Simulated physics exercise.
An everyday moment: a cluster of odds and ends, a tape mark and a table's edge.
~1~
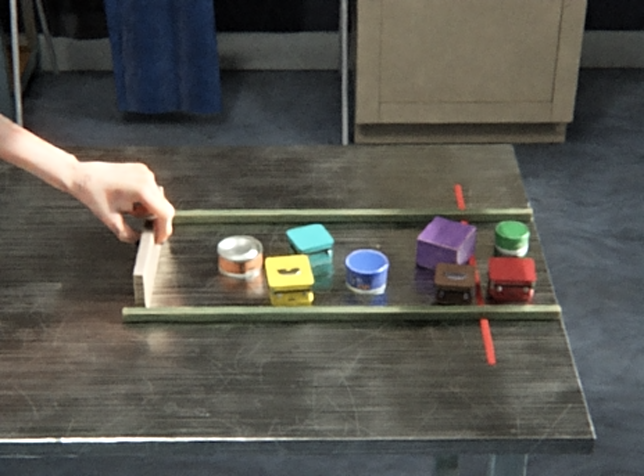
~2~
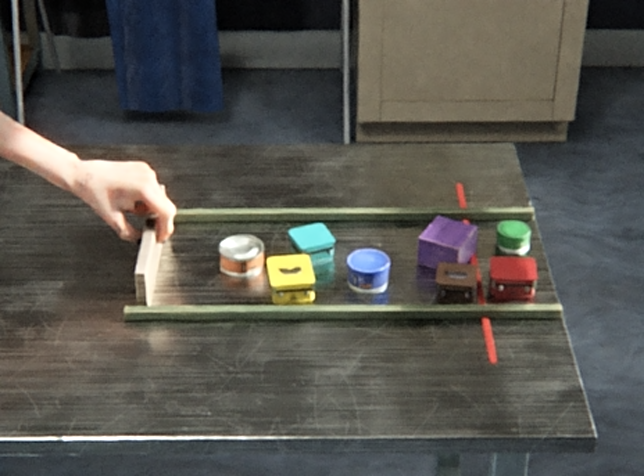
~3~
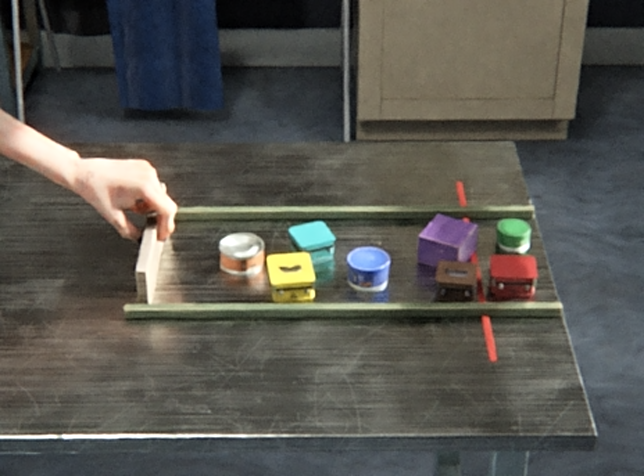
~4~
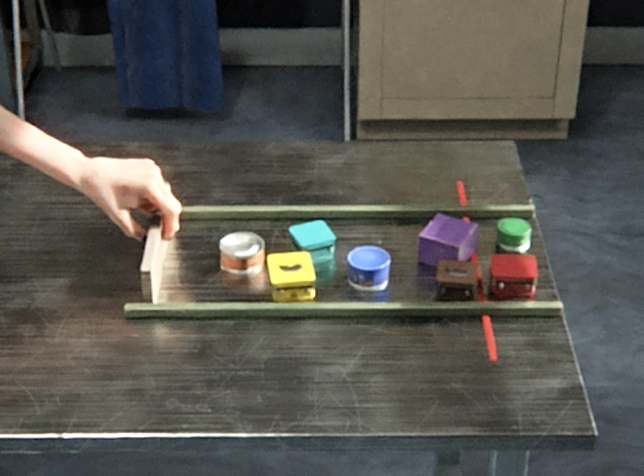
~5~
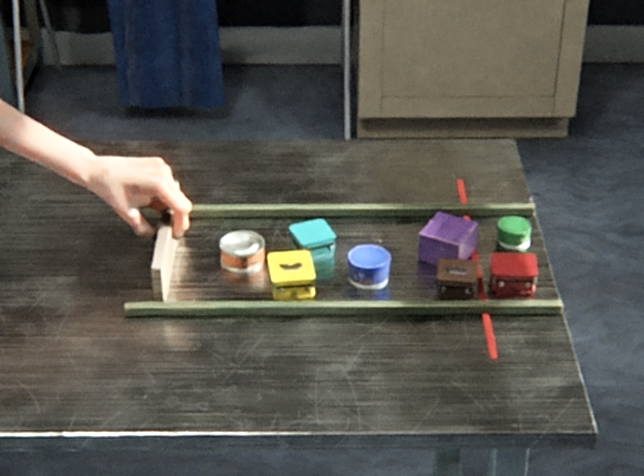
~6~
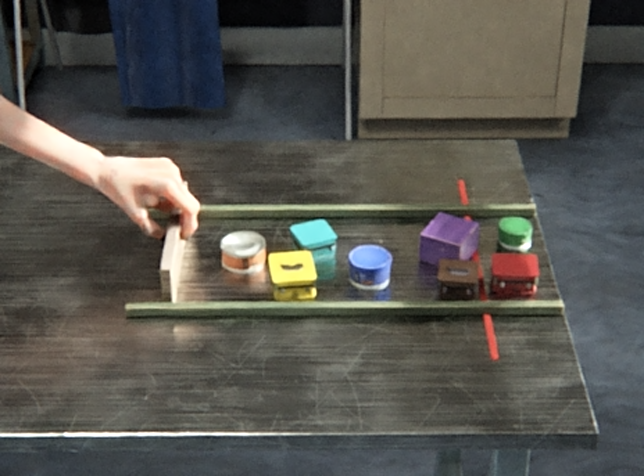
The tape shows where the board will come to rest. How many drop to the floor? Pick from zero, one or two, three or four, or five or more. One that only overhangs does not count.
Outcome: The number that fall off is one or two.
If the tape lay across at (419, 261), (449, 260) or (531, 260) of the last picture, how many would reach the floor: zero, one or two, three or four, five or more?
In that order: None; not one; at least five.
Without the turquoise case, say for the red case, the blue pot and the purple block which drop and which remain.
The red case drops off; the blue pot is kept; the purple block remains up.
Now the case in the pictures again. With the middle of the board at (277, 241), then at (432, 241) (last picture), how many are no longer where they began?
First 3, then 8.
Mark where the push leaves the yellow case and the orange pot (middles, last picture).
The yellow case stops around (502, 278); the orange pot around (498, 252).
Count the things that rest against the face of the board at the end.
It touches 3.
A little later, none off yet; green tin at rest near (515, 233); red case at rest near (514, 275); brown case at rest near (458, 281).
Next, none off yet; green tin shifted a little near (528, 232); red case shifted a little near (540, 278); brown case shifted about its own width near (502, 286).
When it is over, the number that fall off is one or two; down, red case and green tin.
